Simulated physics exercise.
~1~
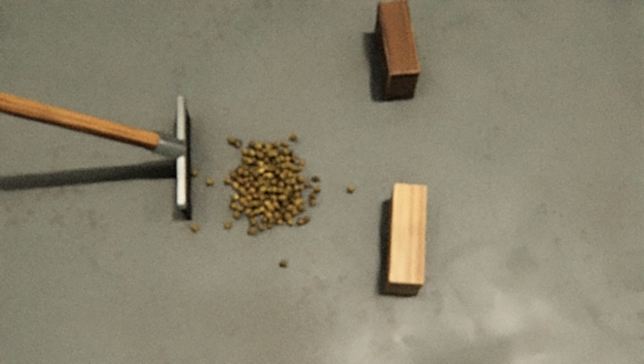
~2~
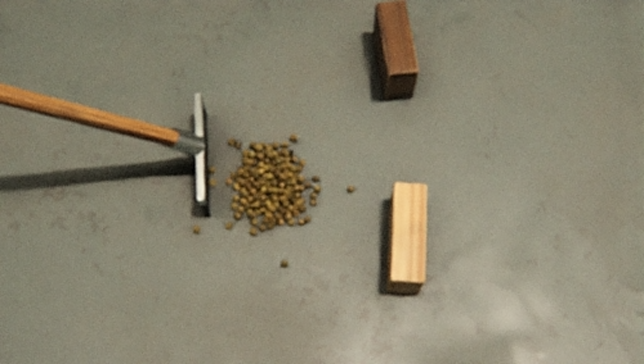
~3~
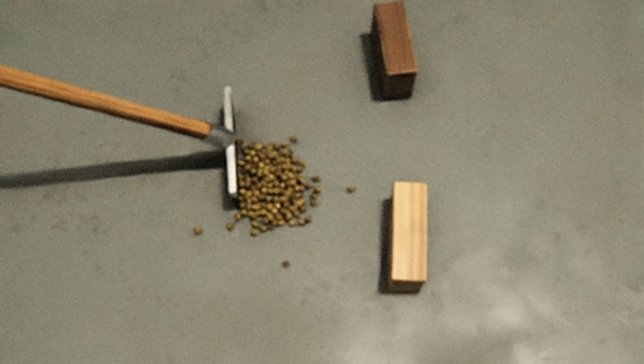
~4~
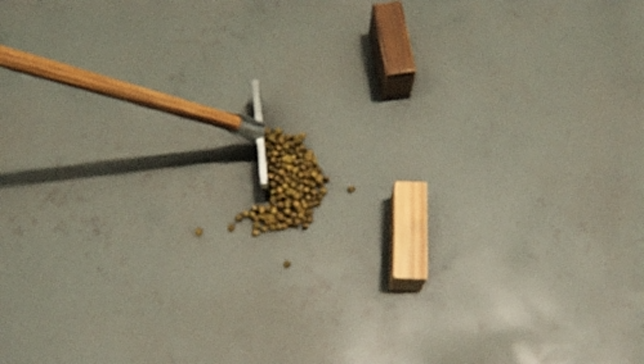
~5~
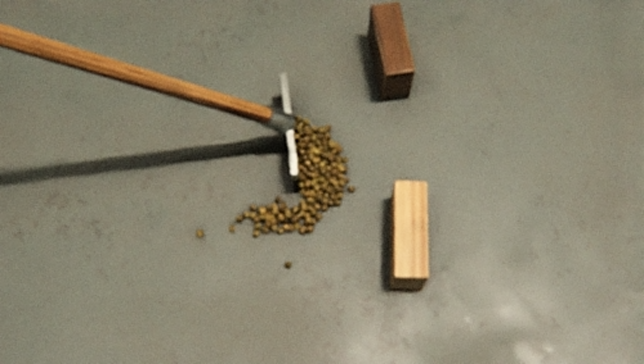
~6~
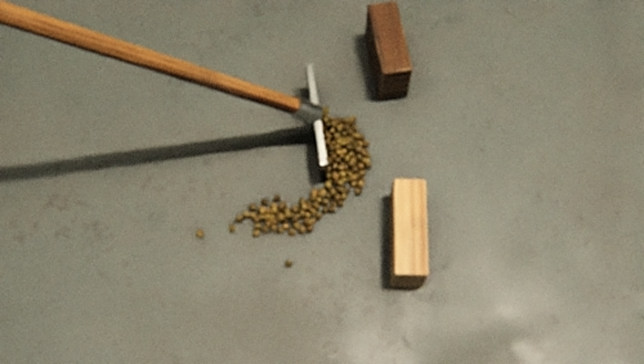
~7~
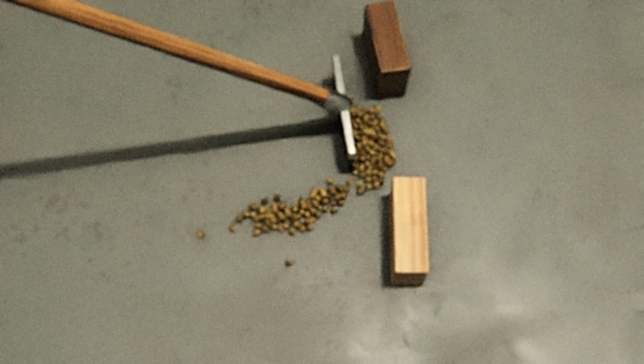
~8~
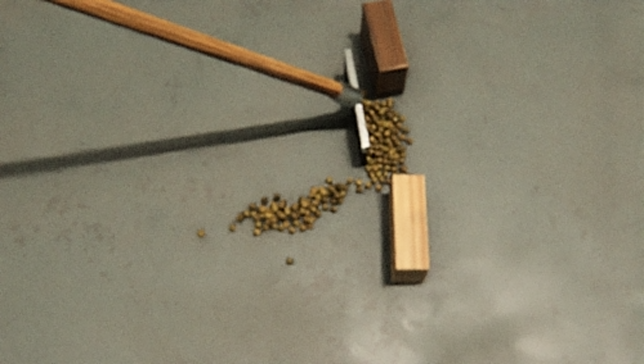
On a grey floor, a wooden-handled squeegee pushes lentils right, bunching some between two wooden blocks.
